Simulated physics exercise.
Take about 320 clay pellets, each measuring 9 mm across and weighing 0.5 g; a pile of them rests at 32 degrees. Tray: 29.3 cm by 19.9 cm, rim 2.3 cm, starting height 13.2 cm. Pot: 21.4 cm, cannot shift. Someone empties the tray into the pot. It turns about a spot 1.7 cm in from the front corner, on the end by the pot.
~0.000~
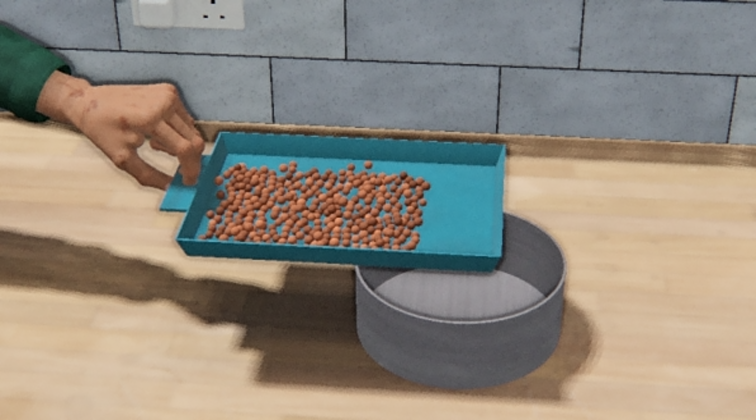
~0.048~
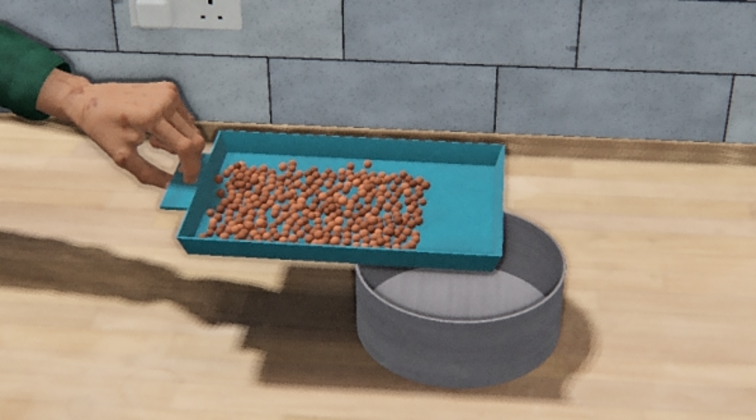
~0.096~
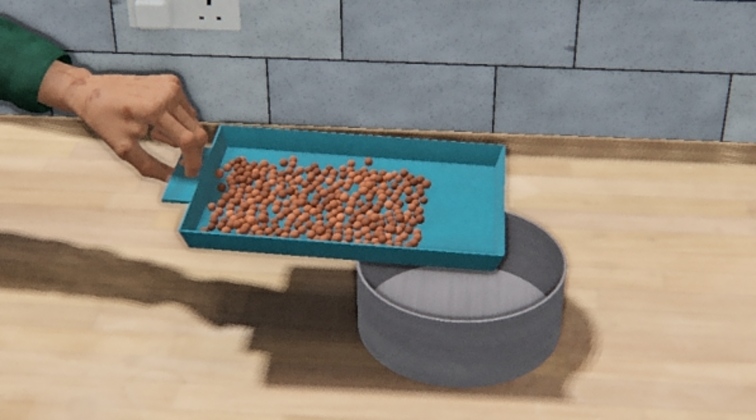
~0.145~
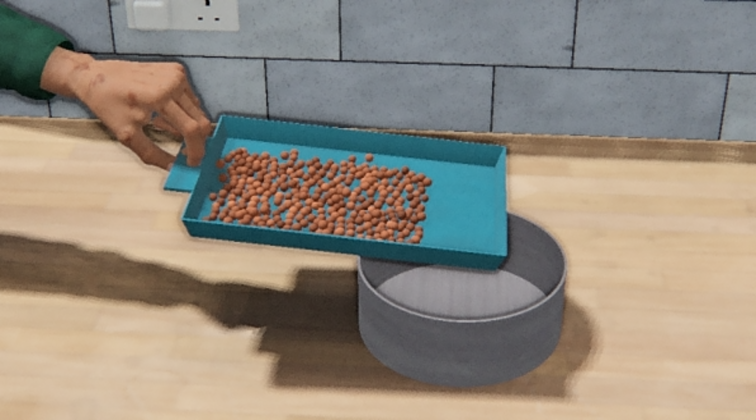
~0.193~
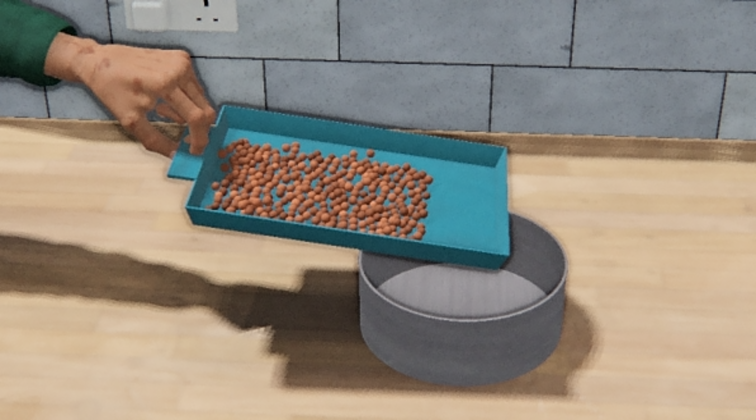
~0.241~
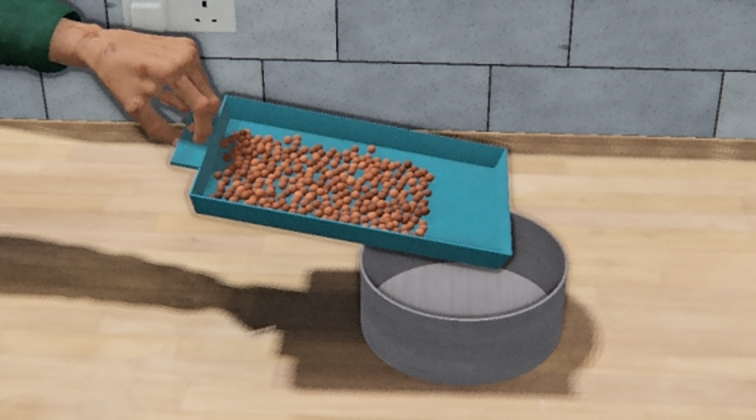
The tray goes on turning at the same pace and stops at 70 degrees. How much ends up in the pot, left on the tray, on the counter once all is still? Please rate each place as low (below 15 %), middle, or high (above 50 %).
Pot: Low, tray: High, counter: Low.
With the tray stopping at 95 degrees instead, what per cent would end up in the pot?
Share in the pot: Around 70 %.
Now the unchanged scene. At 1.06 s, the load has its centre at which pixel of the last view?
Load centre, approx.: (484, 192) px.
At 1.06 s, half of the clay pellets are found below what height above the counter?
Roughly 14 centimetres.
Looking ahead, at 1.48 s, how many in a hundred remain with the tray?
Roughly 85 percent of the load, I'd say.
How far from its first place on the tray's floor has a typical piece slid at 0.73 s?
About 10 cm.
After 0.73 s, tilt 39 degrees; the tray holds 100 %, the pot 0 %.
After 1.06 s, tilt 58 degrees; the tray holds 95 %, the pot 0 %.
After 1.48 s, tilt 70 degrees; the tray holds 85 %, the pot 5 %.
In the end, at 1.9 s, pot 5 %, tray 85 %, counter 5 %.
